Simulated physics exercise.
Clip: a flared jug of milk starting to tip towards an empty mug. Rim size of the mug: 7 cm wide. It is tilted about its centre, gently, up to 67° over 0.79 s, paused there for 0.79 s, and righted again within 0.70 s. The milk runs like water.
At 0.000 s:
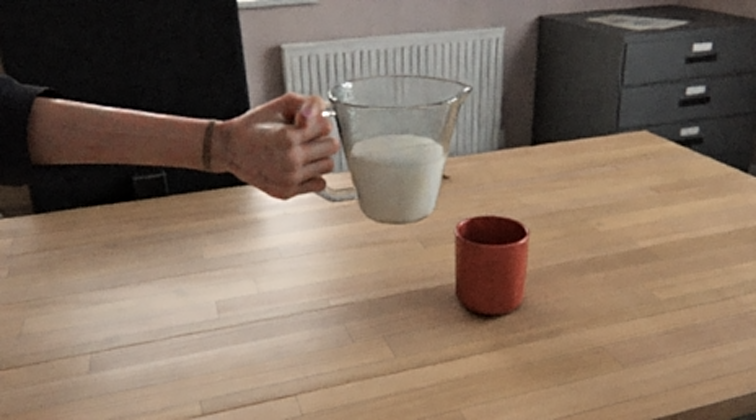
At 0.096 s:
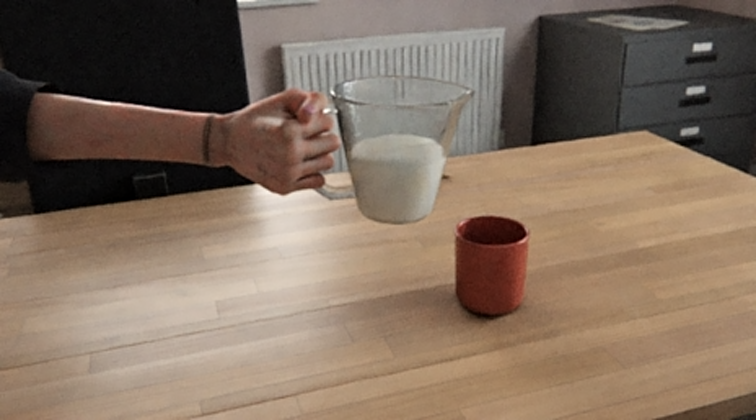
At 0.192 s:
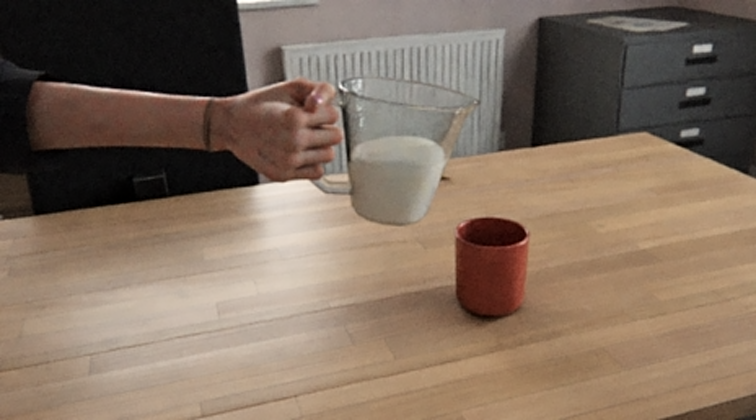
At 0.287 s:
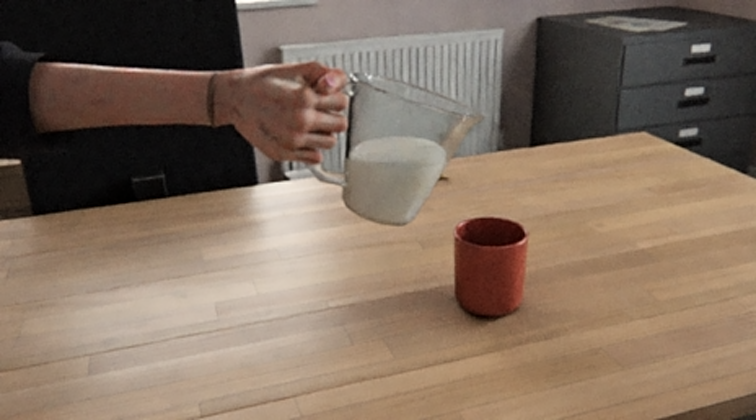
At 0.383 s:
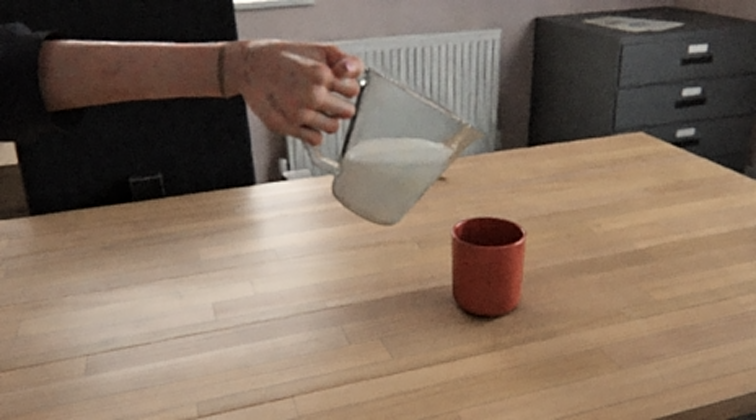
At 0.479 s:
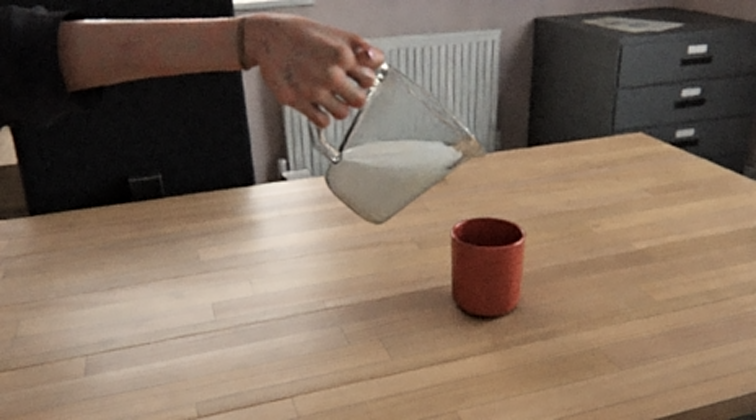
To begin with, a hand from the left holds a clear glass jug of milk almost upright above a wooden table, beside a red mug. The hand then rises slightly and tilts the jug steadily to the right, and the milk shifts towards the lowering rim while the mug stays still.
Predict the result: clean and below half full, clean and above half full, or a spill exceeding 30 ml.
Clean, above half.
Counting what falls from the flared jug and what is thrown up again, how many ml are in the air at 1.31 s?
15 ml, approximately.
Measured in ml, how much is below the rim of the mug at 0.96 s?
Close to 110 ml.
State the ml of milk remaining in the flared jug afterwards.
Close to 100 ml.
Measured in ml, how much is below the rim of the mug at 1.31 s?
I'd put it at about 220 ml.
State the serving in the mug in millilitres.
Volume: Approx. 260 ml.
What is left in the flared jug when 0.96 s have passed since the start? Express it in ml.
200 ml, roughly.
By 0.96 s the tilt is 67° and the mug has 110 ml, the flared jug 200 ml, and 0 ml is on the table top.
By 1.31 s the tilt is 67° and the mug has 215 ml, the flared jug 130 ml, and 5 ml is on the table top.
By 1.67 s the tilt is 64° and the mug has 250 ml, the flared jug 100 ml, and 5 ml is on the table top.
By 2.07 s the tilt is 14° and the mug has 260 ml, the flared jug 95 ml, and 5 ml is on the table top.
At rest the mug has 260 ml, the flared jug 95 ml, and 5 ml is on the table top.
